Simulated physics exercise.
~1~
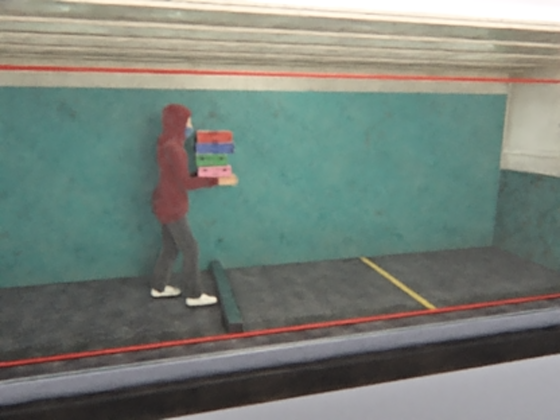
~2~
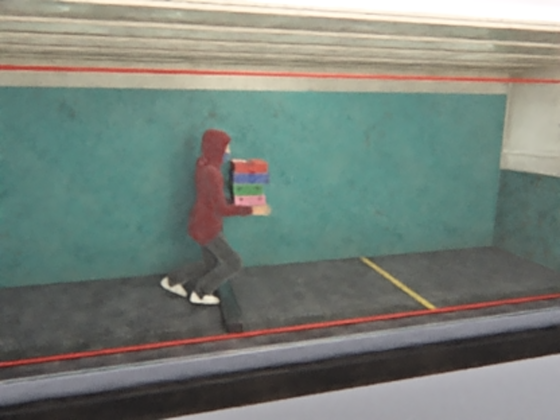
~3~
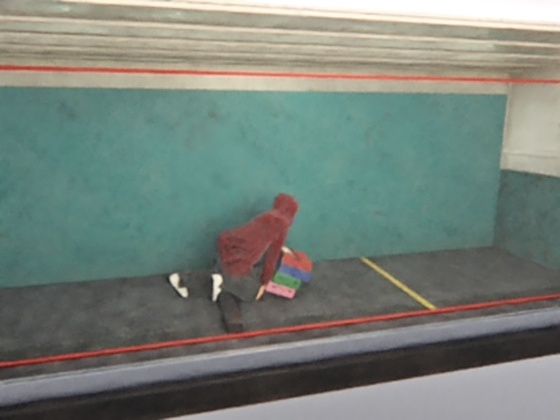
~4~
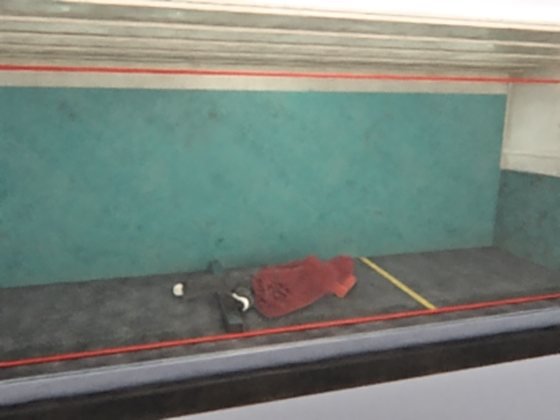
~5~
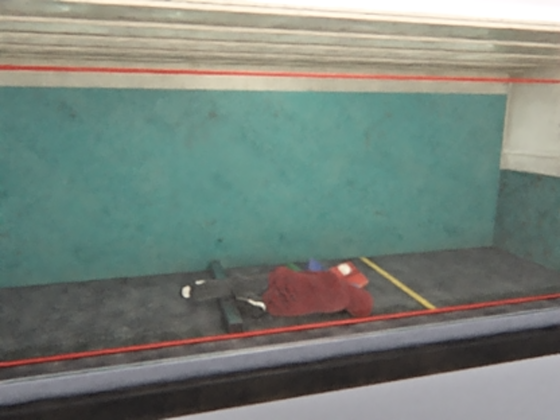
A person in a dark red hooded top, grey trousers and white shoes stands at the left of a long, narrow compartment with a teal wall and dark floor, seen from the side and slightly above by a still camera. Their arms hold a stack of red, blue, green and pink boxes, with a low dark rail ahead and a yellow line farther right. The person lurches right, knees bending, then pitches forward over the rail with the boxes tilting down. They end lying face down across the rail, the red box by their head, short of the yellow line.
